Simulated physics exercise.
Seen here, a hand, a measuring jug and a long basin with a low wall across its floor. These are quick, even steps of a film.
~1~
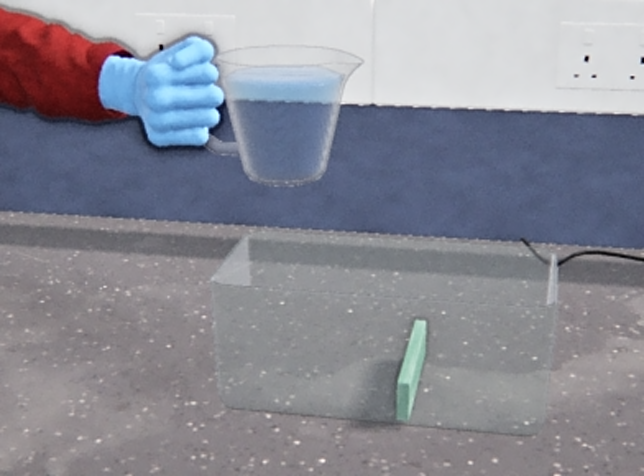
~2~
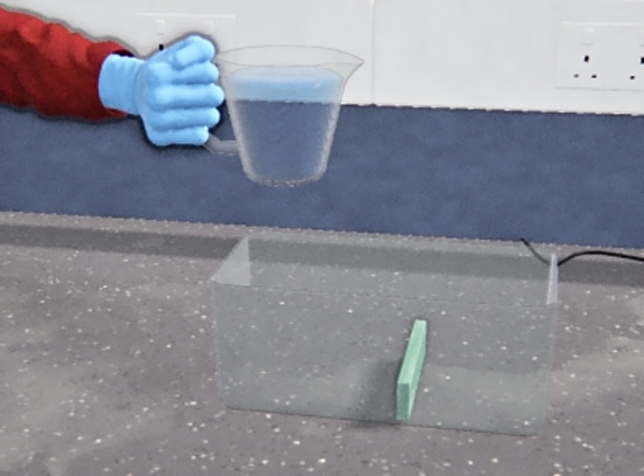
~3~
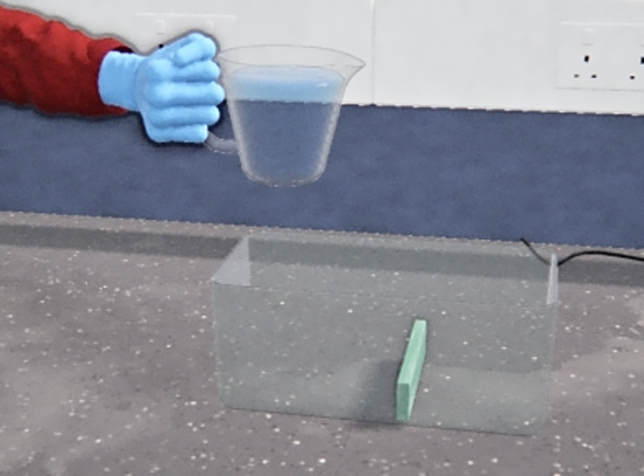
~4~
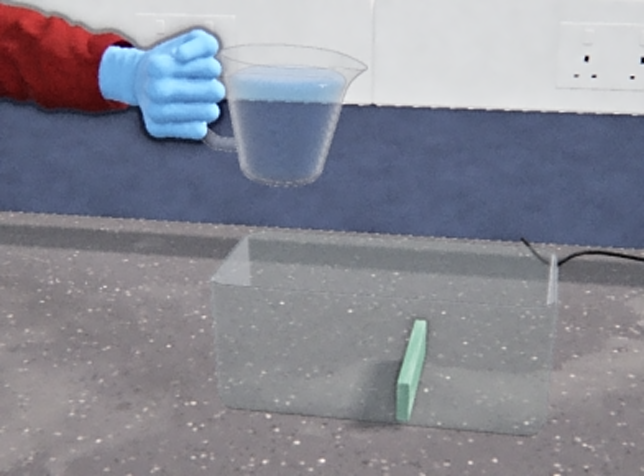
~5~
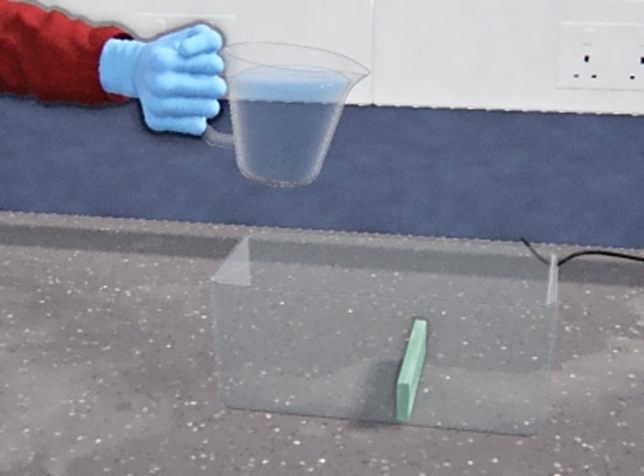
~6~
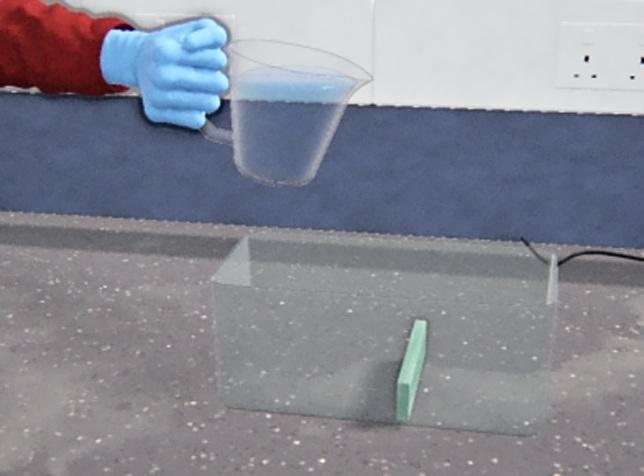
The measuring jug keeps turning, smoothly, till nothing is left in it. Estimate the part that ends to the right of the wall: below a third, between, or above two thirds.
In the end more than two thirds is right of the wall.
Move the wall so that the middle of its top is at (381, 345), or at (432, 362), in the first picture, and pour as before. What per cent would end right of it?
Roughly 90 per cent, and 55 per cent.
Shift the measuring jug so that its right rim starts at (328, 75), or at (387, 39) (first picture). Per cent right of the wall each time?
Roughly 30 per cent, and 85 per cent.
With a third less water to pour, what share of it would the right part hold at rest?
It comes to 65 per cent or so.
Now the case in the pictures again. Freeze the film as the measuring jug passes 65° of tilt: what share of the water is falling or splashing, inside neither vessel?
Roughly 20 in a hundred.
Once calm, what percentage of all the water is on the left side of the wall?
Near 25 %.
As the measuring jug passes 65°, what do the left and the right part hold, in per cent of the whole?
Left about 0, right about 10.
A moment on, the tilt is 65° and 66 per cent is still to pour, 1 is left of the wall and 12 right of it.
Next, the tilt is 102° and 8 per cent is still to pour, 12 is left of the wall and 69 right of it.
Then the tilt is 113° and 0 per cent is still to pour, 25 is left of the wall and 74 right of it.
Later the tilt is 113° and 0 per cent is still to pour, 25 is left of the wall and 74 right of it.
Finally, 25 per cent lies left of the wall, 74 right of it and 1 outside.
